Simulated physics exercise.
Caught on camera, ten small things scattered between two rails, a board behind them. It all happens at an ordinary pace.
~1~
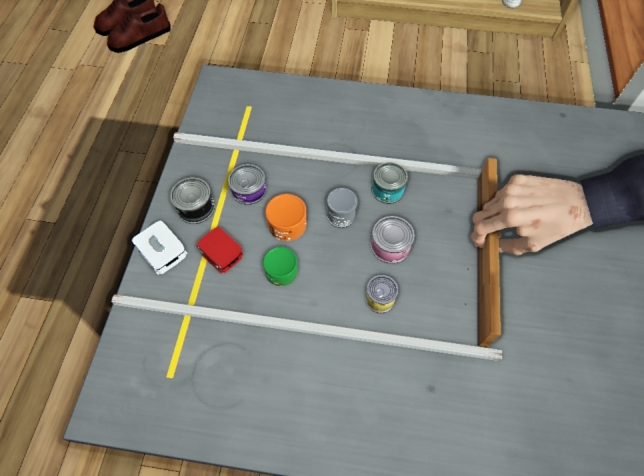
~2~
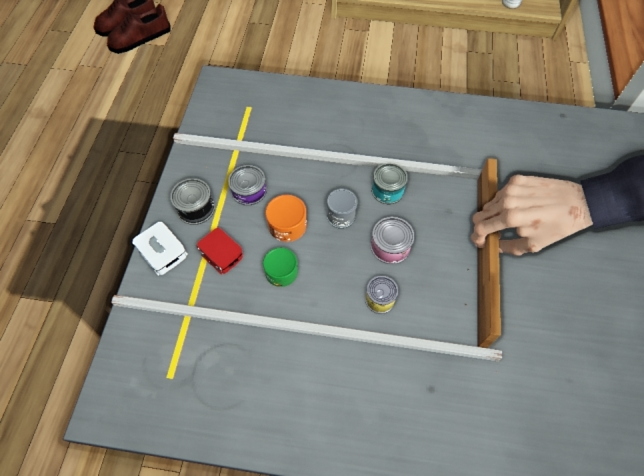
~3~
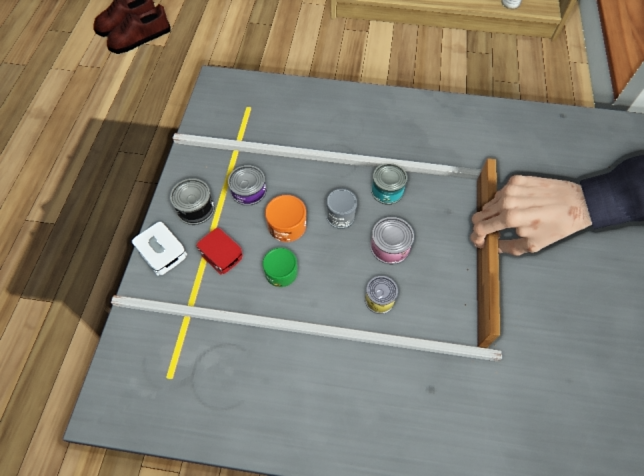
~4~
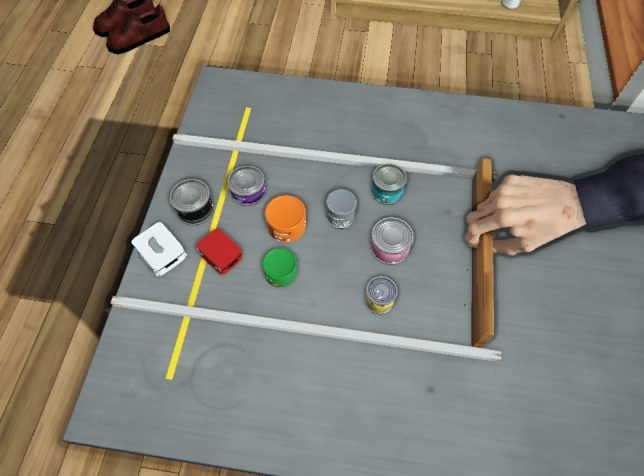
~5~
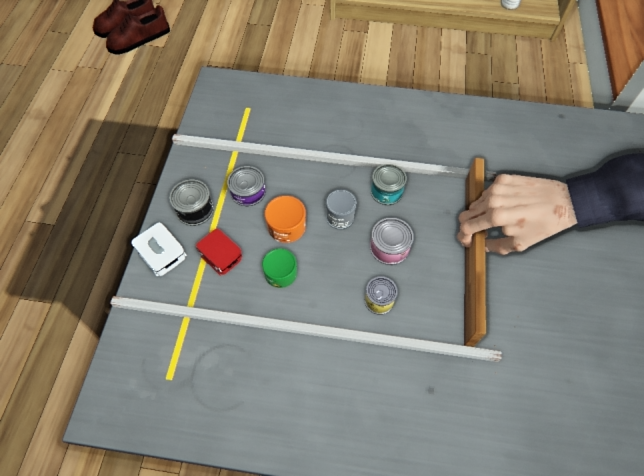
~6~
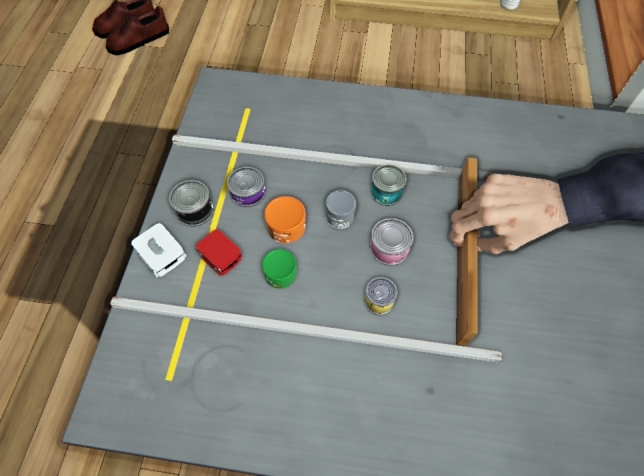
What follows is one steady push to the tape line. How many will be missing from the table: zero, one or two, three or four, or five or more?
In the end the number that fall off is one or two.
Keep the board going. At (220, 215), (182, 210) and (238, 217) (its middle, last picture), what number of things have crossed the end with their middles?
Past the end: 1, 5 and 0.
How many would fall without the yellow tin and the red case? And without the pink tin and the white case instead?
First 1, then 0.
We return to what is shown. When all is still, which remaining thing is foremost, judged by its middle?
Foremost is the white case.
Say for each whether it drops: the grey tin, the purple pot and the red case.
The grey tin holds on; the purple pot is kept; the red case does not fall.
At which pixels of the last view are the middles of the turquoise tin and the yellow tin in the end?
The turquoise tin stops around (215, 157); the yellow tin around (179, 281).
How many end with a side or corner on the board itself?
The number is 5.
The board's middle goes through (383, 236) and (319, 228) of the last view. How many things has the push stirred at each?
At the one place 3, at the other 6.
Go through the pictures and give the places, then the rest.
In the first frame, white case (161, 249); black tin (193, 201); red case (221, 251); board (488, 247); tape (215, 222).
In the second frame, black tin (193, 202); purple pot (248, 185).
In the third frame, red case (221, 252); pink tin (392, 241).
In the fourth frame, white case (161, 250); green tub (280, 268).
In the fifth frame, black tin (192, 203); board (474, 247).
In the sixth frame, white case (160, 251); black tin (192, 204); red case (220, 254); board (467, 247); tape (214, 224).
Early on, none off yet; white case at rest near (160, 251); black tin at rest near (192, 204); red case at rest near (220, 254).
A while later, none off yet; white case at rest near (160, 251); black tin at rest near (192, 204); red case travelled a little near (209, 251).
Finally, the number that fall off is one or two; lost, black tin.
